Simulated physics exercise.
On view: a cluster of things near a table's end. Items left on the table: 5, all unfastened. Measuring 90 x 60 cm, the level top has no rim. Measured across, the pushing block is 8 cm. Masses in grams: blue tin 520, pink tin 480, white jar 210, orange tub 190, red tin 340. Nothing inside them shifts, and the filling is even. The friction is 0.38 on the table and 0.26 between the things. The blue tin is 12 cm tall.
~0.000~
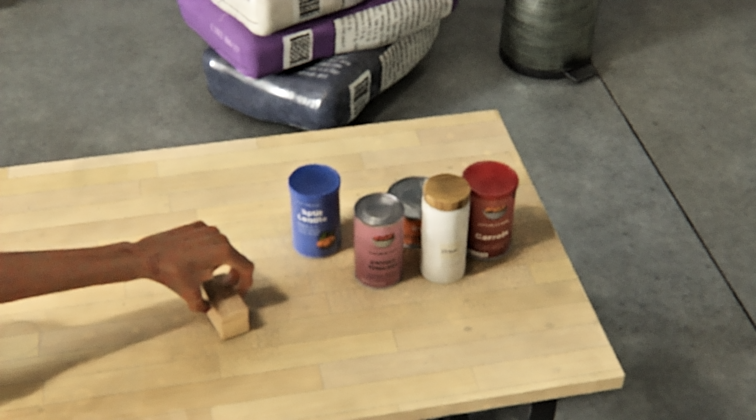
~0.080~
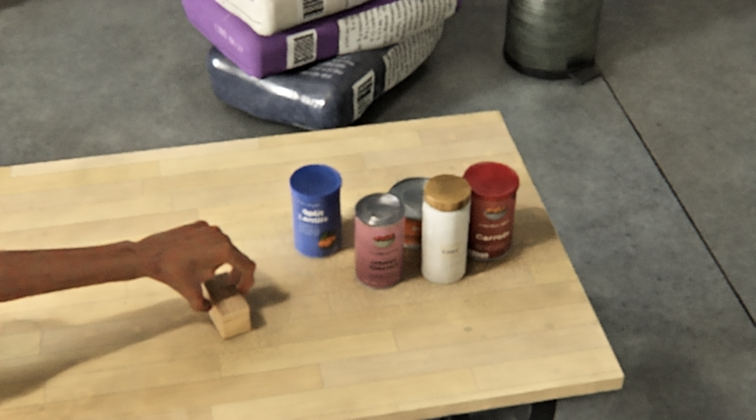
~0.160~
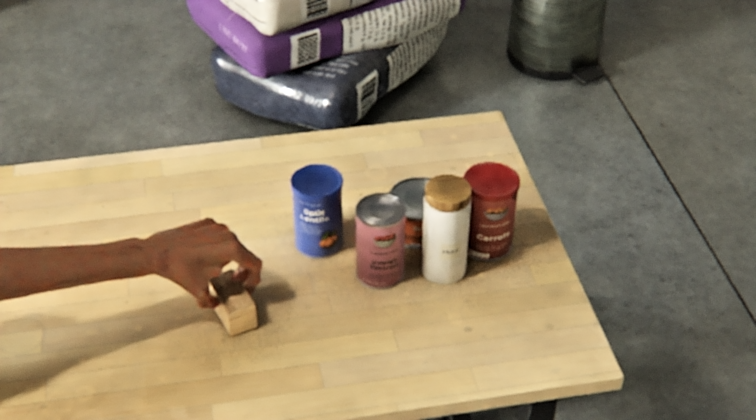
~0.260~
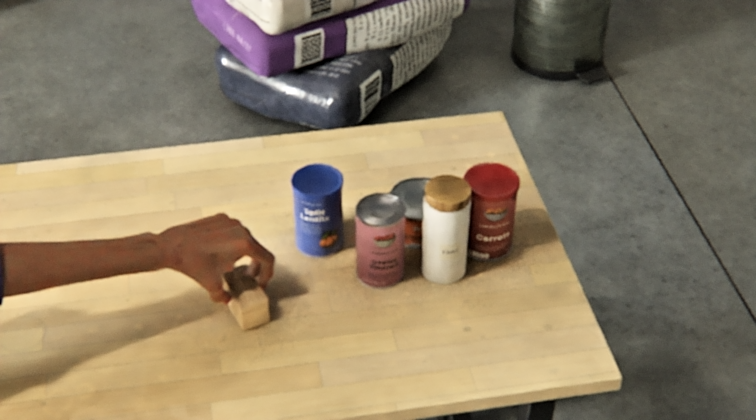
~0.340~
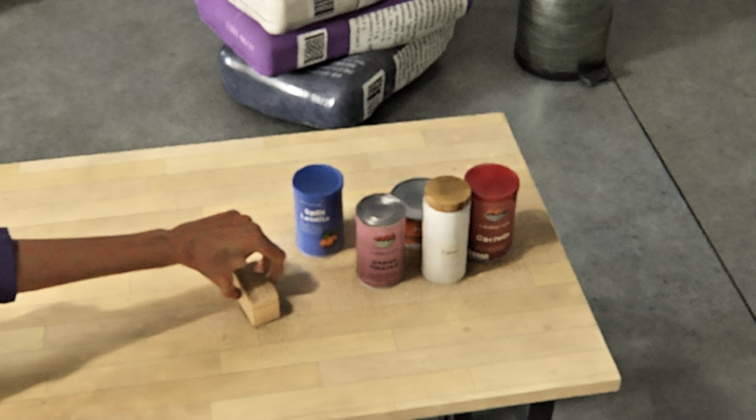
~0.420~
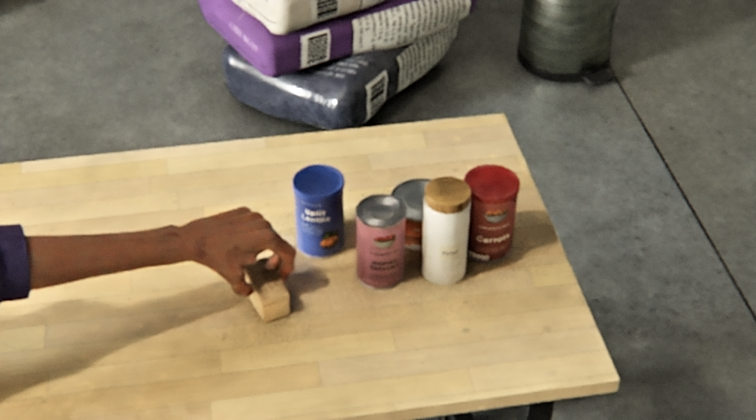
On a wooden table with a blue tin, a pink tin, a white jar, a red tin and another container clustered near its right end, a hand grips a small block. The hand barely moves at first, then slides the block a short way right across the tabletop, while the containers stay put.
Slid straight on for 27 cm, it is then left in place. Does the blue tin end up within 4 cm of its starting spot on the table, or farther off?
It remains in position.
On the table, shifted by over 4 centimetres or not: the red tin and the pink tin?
First the red tin: It stays in position; then the pink tin: It departs its position.
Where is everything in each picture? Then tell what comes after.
In the first frame, block slid 0 cm; blue tin (316, 213); pink tin (379, 242).
In the second frame, block slid 0 cm; red tin (488, 212).
In the third frame, block slid 1 cm; pink tin (380, 242); white jar (446, 230).
In the fourth frame, block slid 3 cm; red tin (489, 213).
In the fifth frame, block slid 4 cm; pink tin (380, 242); white jar (445, 231).
In the sixth frame, block slid 6 cm; blue tin (320, 213).
After 1.22 s, block slid 21 cm; pink tin moved 4 cm.
After 1.42 s, block slid 25 cm; pink tin moved 8 cm; white jar moved 3 cm; orange tub moved 2 cm.
In the end (2.0 s), not toppled but over 4 cm from the start, pink tin and white jar; the other 3 under 4 cm from the start. At the end, from the last picture's camera, blue tin near (320, 213).
